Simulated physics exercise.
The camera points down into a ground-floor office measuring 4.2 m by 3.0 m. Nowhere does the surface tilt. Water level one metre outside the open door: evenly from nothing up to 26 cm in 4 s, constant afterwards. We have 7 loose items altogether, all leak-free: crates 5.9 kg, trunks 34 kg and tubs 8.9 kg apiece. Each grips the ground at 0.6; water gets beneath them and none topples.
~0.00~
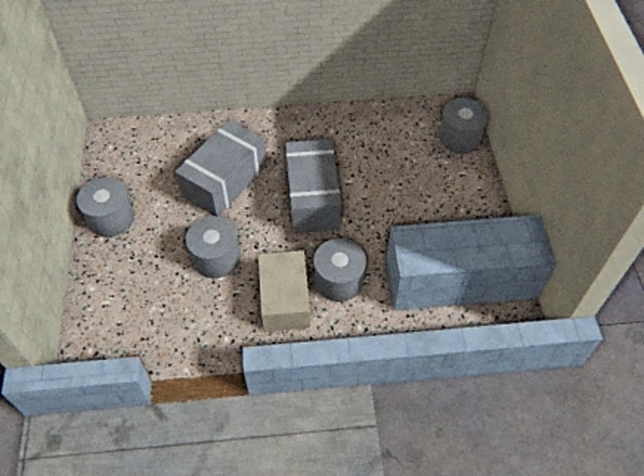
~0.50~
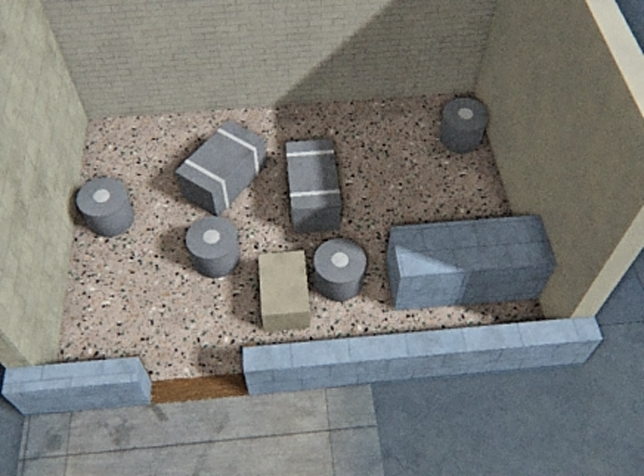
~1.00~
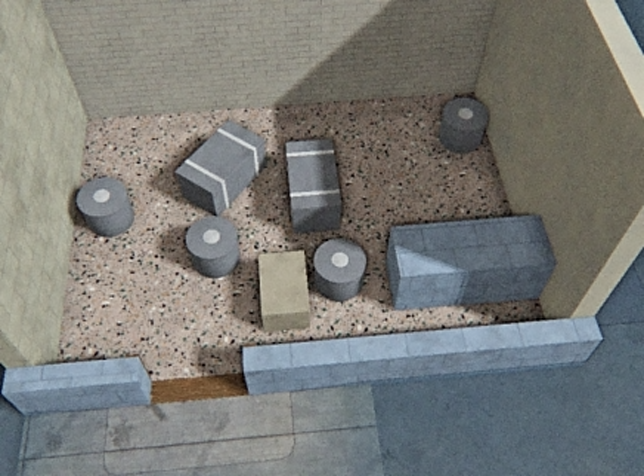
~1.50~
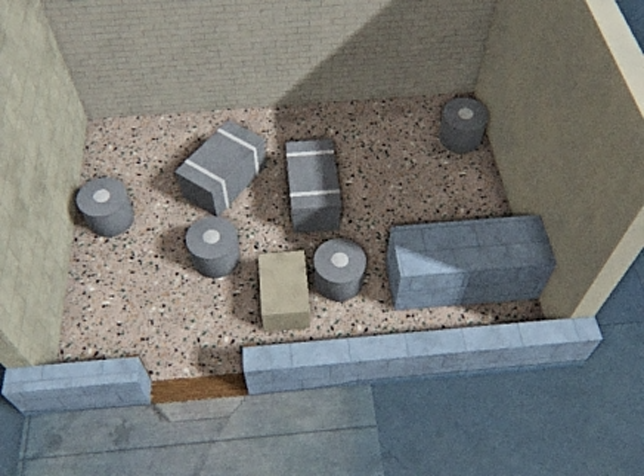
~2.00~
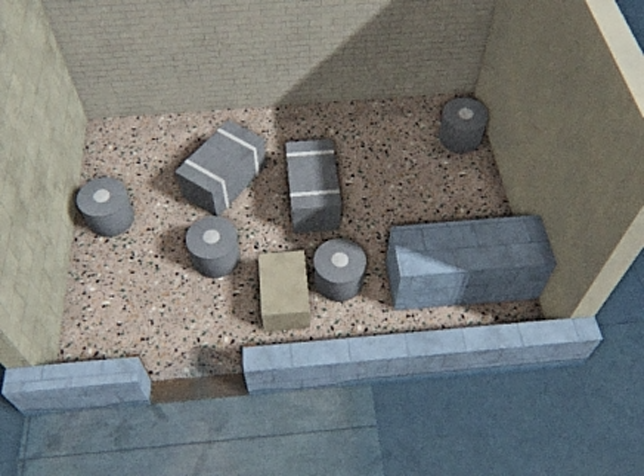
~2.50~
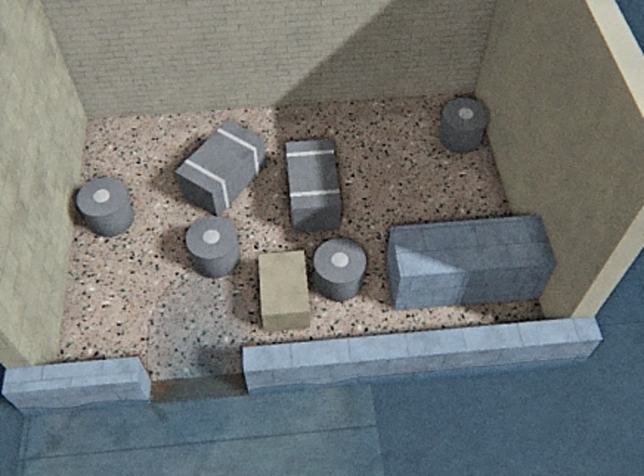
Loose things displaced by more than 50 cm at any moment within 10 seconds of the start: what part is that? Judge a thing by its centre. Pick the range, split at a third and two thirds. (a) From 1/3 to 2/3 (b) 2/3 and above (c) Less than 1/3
From 1/3 to 2/3 (a).
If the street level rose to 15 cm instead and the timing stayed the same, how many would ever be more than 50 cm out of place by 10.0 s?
That would give 2.
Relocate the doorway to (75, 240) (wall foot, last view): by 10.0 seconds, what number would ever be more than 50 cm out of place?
Then the count would be 6.
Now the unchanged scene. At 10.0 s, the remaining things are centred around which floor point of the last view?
The centre is close to (303, 208).
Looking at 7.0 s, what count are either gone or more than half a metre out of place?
Tally at that time: 2.
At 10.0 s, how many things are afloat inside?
At that time, 4.
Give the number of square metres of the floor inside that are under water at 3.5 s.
About 3.5 m2 is covered.
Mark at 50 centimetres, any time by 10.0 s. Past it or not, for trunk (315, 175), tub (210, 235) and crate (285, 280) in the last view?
So that's inside it for the first, beyond it for the second and inside it for the last.
After 3.5 s 0 of 7 are over 50 cm from their spots; 0 afloat.
After 4.5 s 0 of 7 are over 50 cm from their spots; 0 afloat.
After 7.0 s 2 of 7 are over 50 cm from their spots; 3 afloat.
After 10.0 s 3 of 7 are over 50 cm from their spots, and 3 have been at some point; 4 afloat.
